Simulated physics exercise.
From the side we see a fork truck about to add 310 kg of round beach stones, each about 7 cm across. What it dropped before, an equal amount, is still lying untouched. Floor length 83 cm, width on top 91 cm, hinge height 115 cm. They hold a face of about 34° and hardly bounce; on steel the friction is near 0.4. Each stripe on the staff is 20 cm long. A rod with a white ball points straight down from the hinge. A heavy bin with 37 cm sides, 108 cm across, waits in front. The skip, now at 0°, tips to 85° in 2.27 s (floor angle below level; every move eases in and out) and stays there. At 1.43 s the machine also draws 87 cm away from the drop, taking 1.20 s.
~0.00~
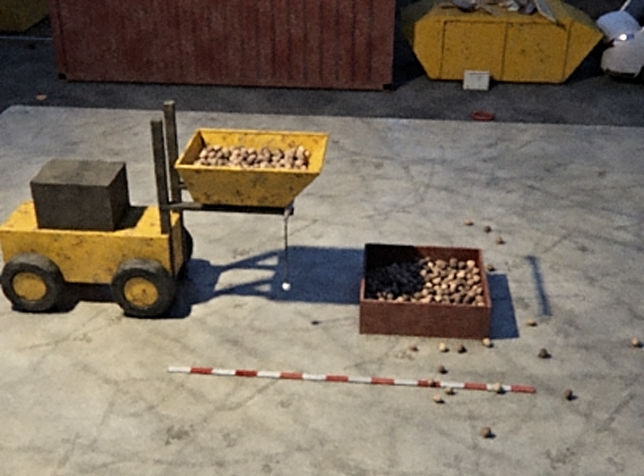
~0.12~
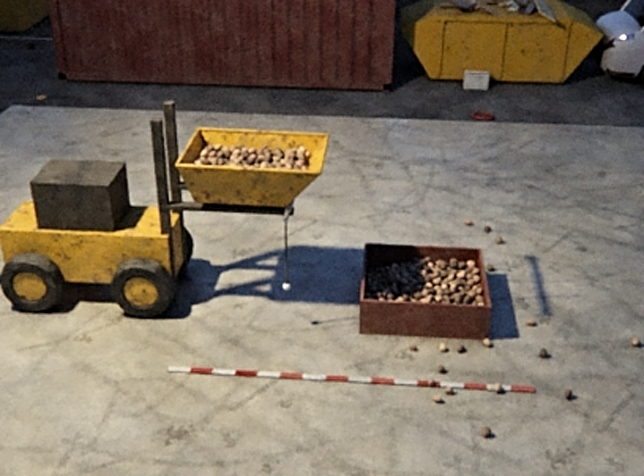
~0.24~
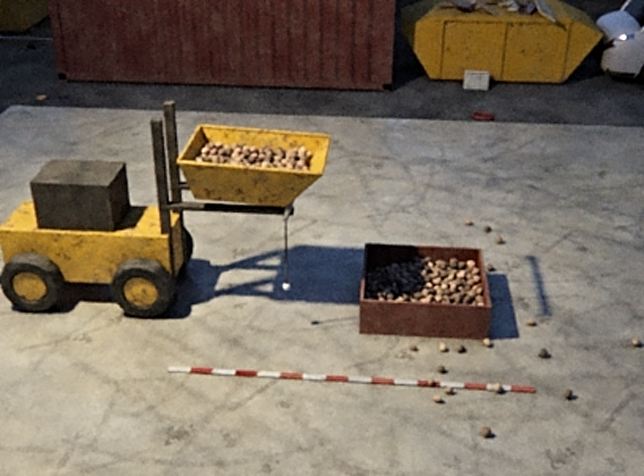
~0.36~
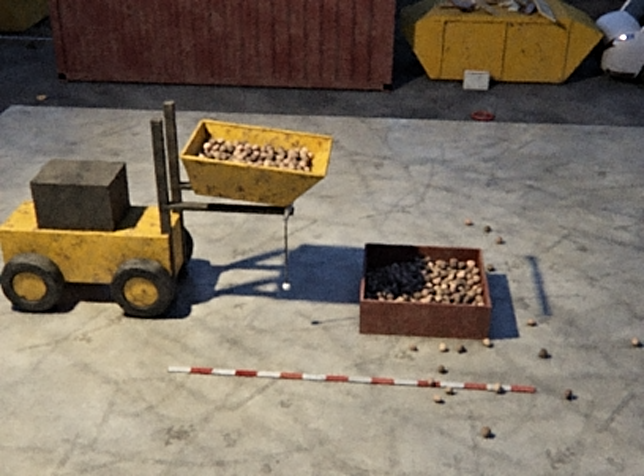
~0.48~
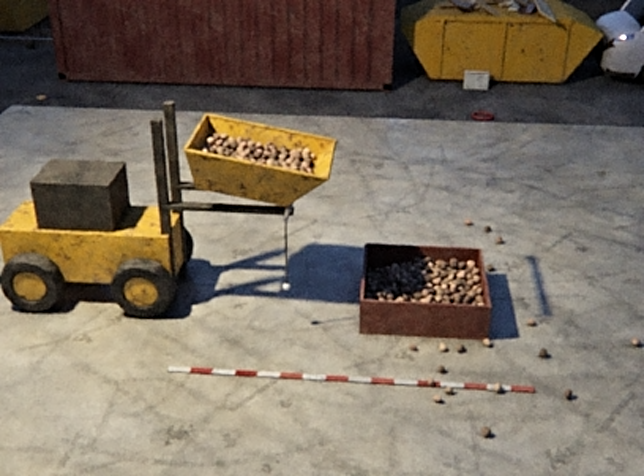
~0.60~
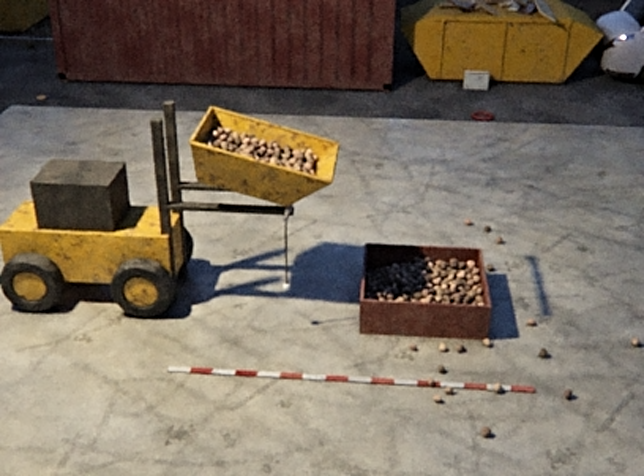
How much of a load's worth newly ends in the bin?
Close to 44 parts in a hundred.
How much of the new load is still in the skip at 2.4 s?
It holds some 0 per cent.
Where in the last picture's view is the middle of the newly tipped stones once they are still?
Around (358, 294).
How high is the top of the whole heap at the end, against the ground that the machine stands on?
About 38 cm above it.
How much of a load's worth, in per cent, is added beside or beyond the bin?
Near 5 parts in a hundred.
After 1.7 s the floor is at 72°; in per cent of one load, 82 in the skip, 12 short of the bin, 102 in the bin, 3 beside or beyond the bin; the foremost stones are at (529, 310).
After 2.4 s the floor is at 85°; in per cent of one load, 0 in the skip, 53 short of the bin, 140 in the bin, 6 beside or beyond the bin; the foremost stones are at (529, 310).
After 3.1 s the floor is at 85°; in per cent of one load, 0 in the skip, 52 short of the bin, 140 in the bin, 7 beside or beyond the bin; the foremost stones are at (529, 310).
After 5.6 s the floor is at 85°; in per cent of one load, 0 in the skip, 52 short of the bin, 140 in the bin, 7 beside or beyond the bin; the foremost stones are at (529, 310). Net gain in the bin, 44.
